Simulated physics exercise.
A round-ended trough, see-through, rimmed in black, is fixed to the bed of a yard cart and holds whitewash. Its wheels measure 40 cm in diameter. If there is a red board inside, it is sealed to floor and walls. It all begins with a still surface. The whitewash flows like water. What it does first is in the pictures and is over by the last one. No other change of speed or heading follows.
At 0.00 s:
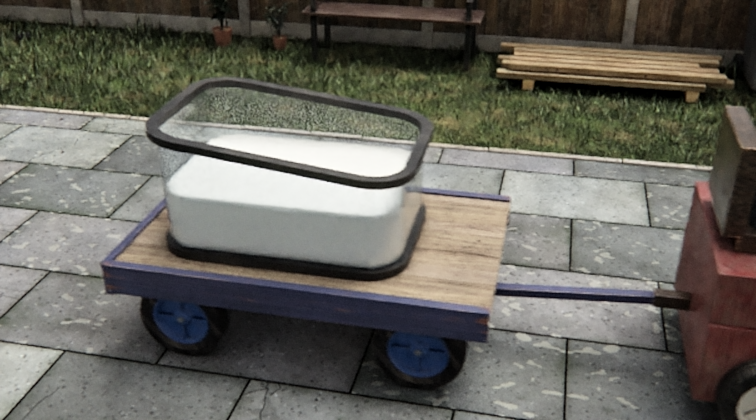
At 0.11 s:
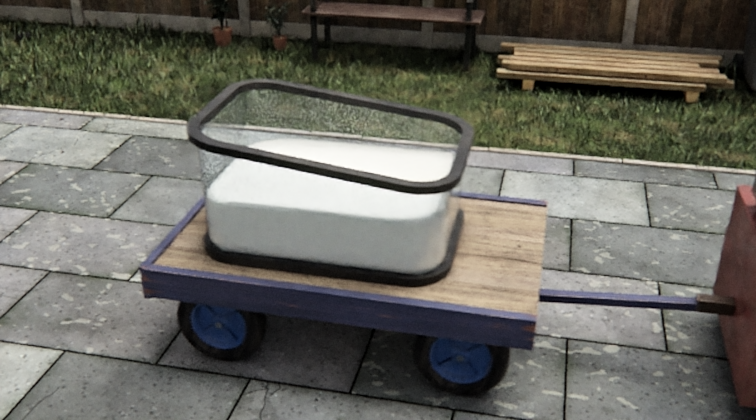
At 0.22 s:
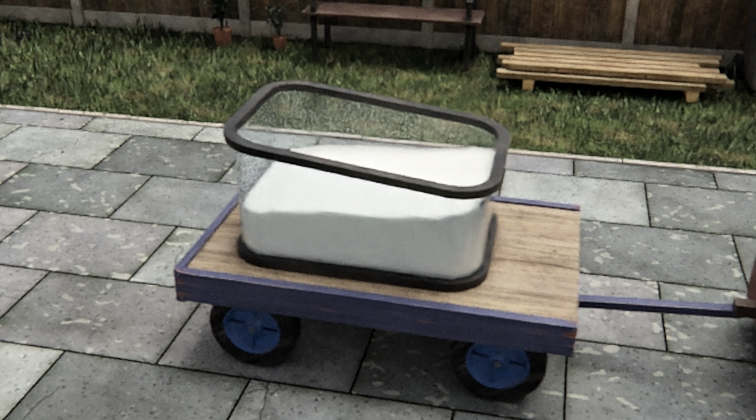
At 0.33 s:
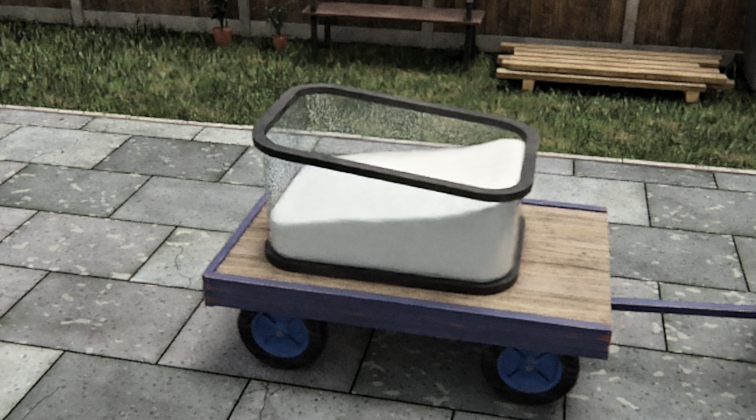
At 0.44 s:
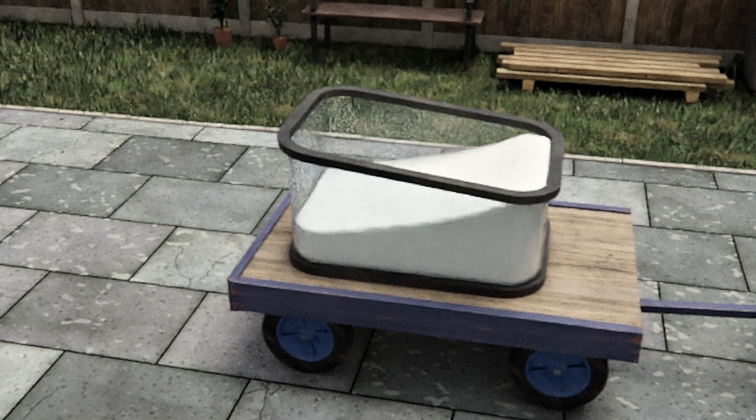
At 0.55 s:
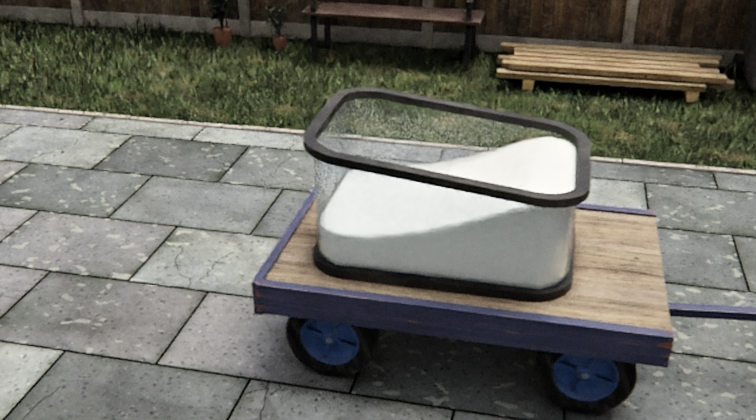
White liquid in a clear, black-rimmed trough heaps toward the right as its cart rolls right.
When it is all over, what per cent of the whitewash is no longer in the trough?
It loses close to 0 per cent.
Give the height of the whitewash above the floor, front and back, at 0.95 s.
About 26 cm in front and 28 cm behind.
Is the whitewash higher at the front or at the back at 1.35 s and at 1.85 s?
At the back, then the front.
By 0.95 s it stands 28 cm high behind and 25 cm in front; all of it is still inside.
By 1.35 s it stands 39 cm high behind and 18 cm in front; all of it is still inside.
By 1.85 s it stands 21 cm high behind and 40 cm in front; all of it is still inside.
By 3.54 s all of it is still inside.
